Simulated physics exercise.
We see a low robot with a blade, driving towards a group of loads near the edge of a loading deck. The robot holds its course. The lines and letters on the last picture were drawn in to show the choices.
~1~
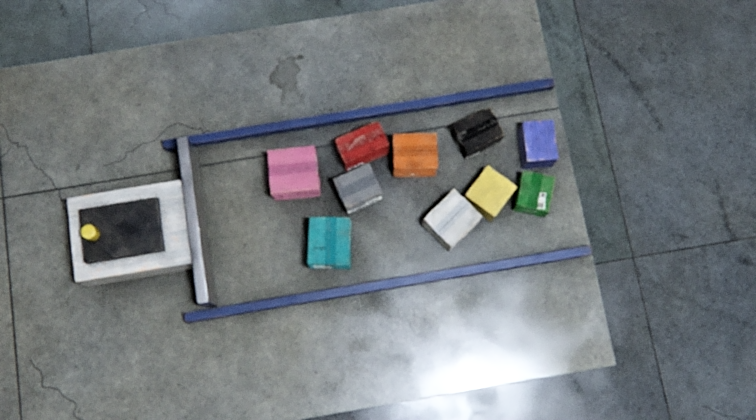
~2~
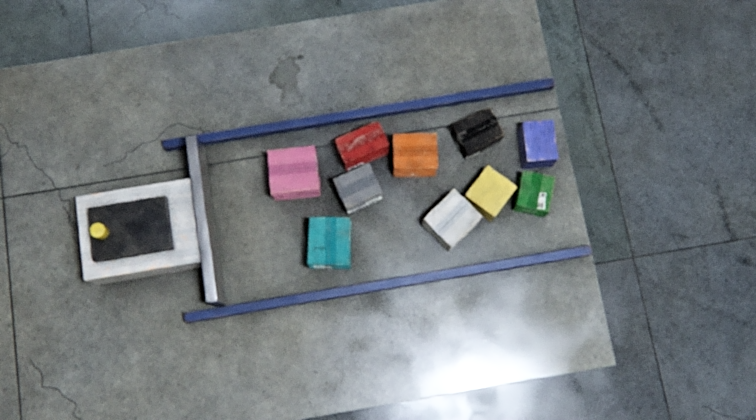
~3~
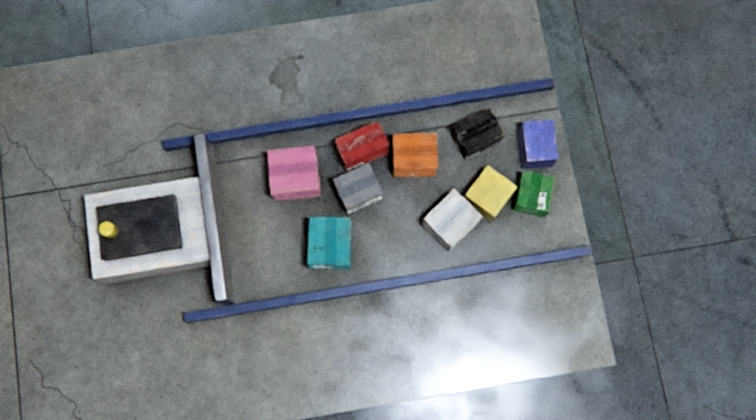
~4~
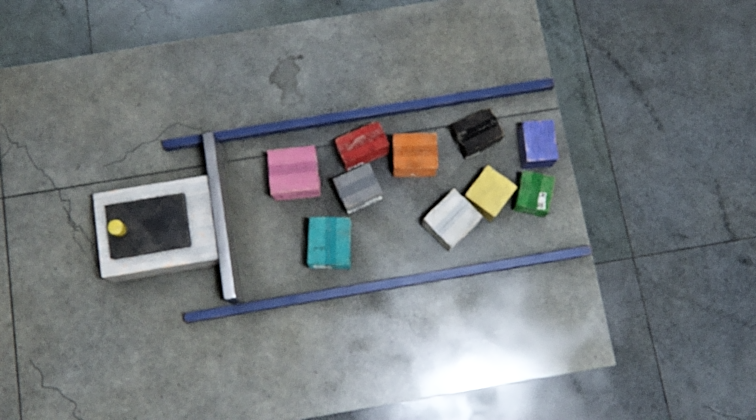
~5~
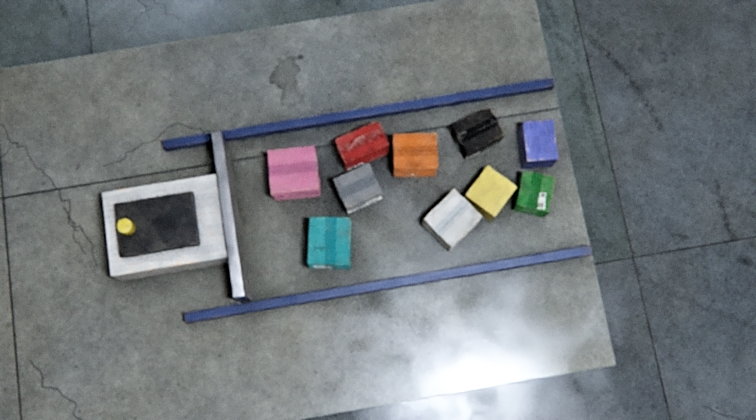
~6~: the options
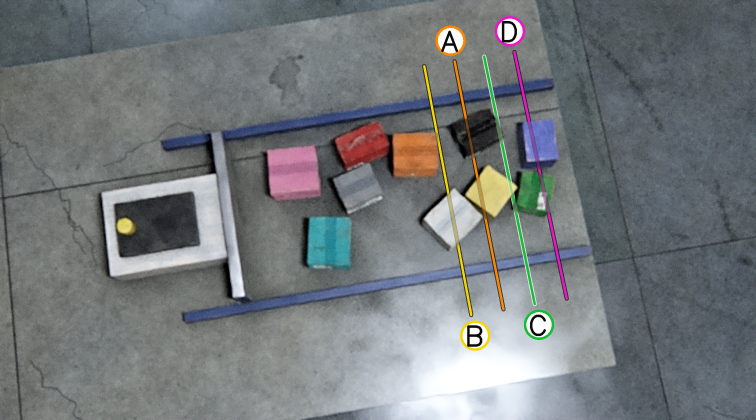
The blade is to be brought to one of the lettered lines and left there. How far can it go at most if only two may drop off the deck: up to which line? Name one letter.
The farthest such stop is B.
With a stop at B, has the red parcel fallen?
By then, no.
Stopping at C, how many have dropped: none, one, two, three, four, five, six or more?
By then, six or more.
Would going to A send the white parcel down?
No.
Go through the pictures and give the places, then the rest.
In the first picture, white parcel (452, 221); grey parcel (358, 189); pink parcel (294, 174).
In the second picture, robot (136, 228); black box (477, 134).
In the third picture, robot (145, 226); turquoise box (330, 243).
In the fourth picture, robot (154, 225); blue crate (538, 145).
In the fifth picture, robot (163, 223); green parcel (534, 194); white parcel (452, 221); grey parcel (358, 189).
On the copy, A at (478, 182); B at (447, 187); C at (509, 177); D at (540, 172).
On B. First, robot (243, 210); orange box (425, 157); red parcel (377, 142).
Then, robot (321, 197); black box (490, 133); yellow crate (494, 190).
Finally, robot (382, 187); blue crate (570, 145); green parcel (571, 202); none fallen.
By contrast, A drops four; C drops seven; D drops seven.
